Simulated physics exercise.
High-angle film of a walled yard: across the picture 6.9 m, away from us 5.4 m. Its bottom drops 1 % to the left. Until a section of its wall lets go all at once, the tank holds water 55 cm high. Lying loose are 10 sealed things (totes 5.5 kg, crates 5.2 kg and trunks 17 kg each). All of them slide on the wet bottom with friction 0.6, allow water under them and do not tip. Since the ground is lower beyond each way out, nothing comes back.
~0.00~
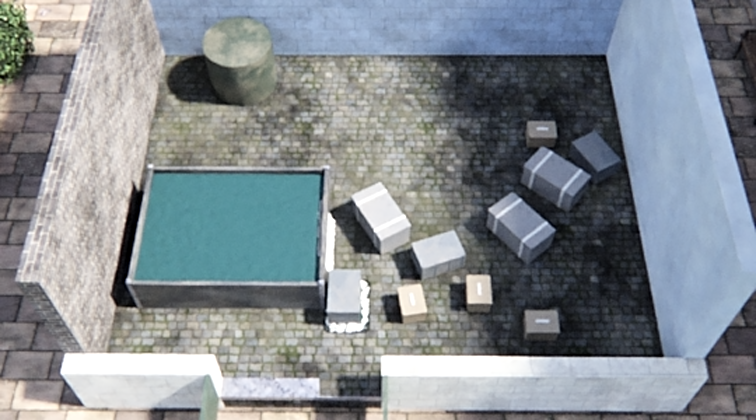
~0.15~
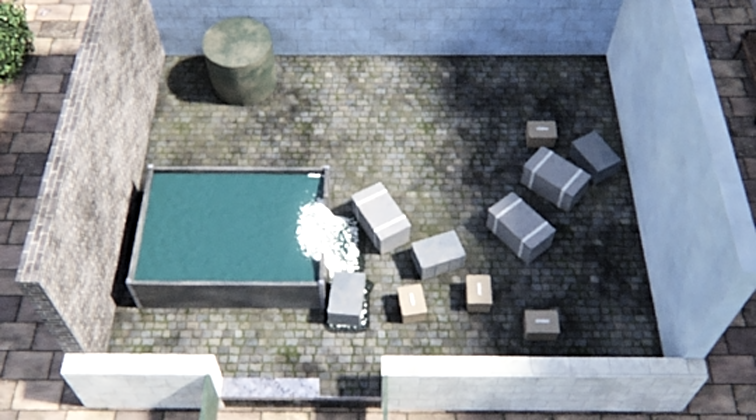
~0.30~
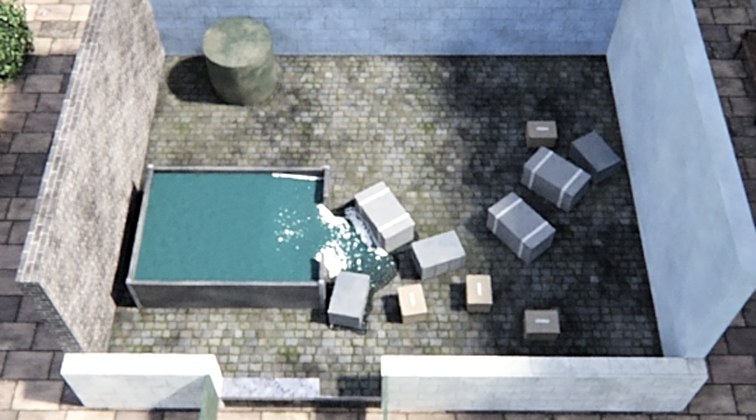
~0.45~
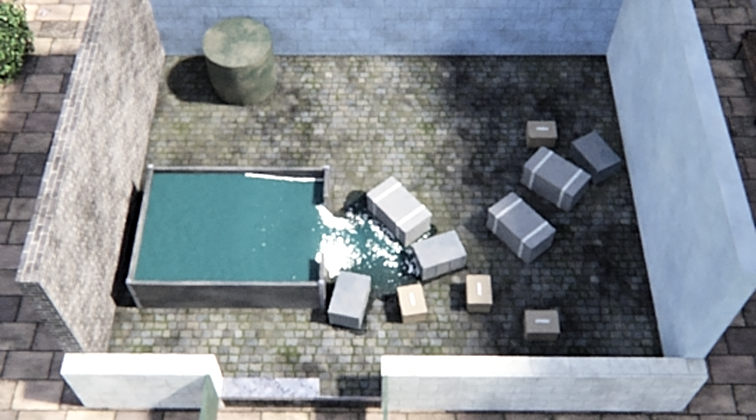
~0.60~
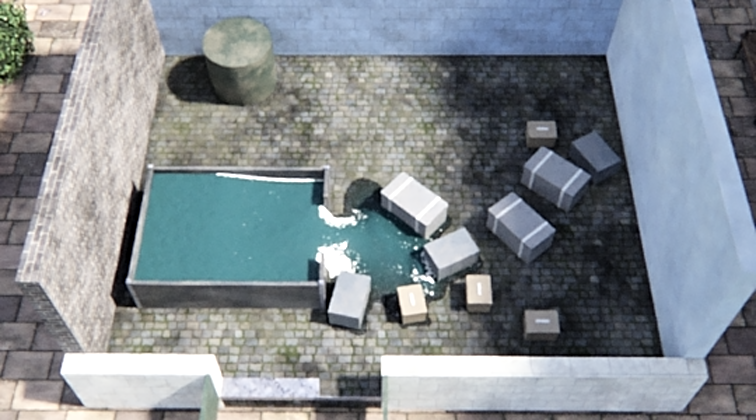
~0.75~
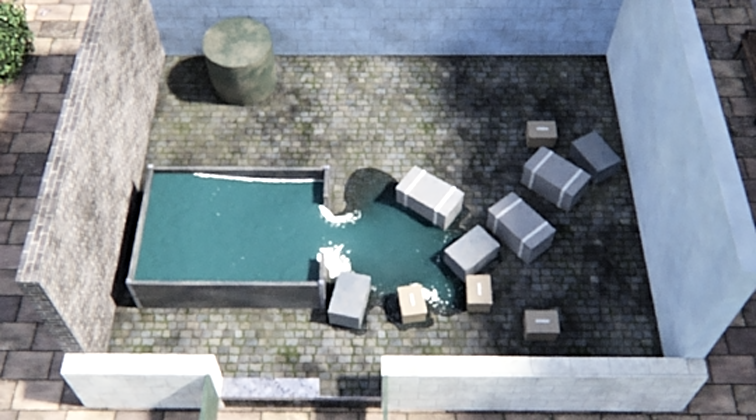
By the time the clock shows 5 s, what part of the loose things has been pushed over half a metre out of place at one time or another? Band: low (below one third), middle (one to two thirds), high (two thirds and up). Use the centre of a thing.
High.
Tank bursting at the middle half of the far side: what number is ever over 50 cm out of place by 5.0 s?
Result: 0 of them.
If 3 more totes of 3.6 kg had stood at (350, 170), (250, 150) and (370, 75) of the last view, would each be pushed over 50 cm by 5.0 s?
In turn: Less, under, short of it.
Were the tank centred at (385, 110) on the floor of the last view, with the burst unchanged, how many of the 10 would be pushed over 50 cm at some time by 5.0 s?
Result: 5 of them.
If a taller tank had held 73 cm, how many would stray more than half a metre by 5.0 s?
With that change, 9 of them.
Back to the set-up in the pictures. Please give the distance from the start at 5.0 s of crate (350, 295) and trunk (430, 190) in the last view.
Net shifts, in order: 10 cm and 350 cm.
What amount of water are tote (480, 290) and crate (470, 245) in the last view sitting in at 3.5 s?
23 and 20 cm.
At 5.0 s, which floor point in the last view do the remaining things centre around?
Around (533, 196).
After 1.1 s 2 of 10 are over 50 cm from their spots; 1 afloat.
After 2.2 s 7 of 10 are over 50 cm from their spots; 3 afloat.
After 3.5 s 9 of 10 are over 50 cm from their spots; 6 afloat.
After 5.0 s 9 of 10 are over 50 cm from their spots, and 9 have been at some point; 8 afloat.
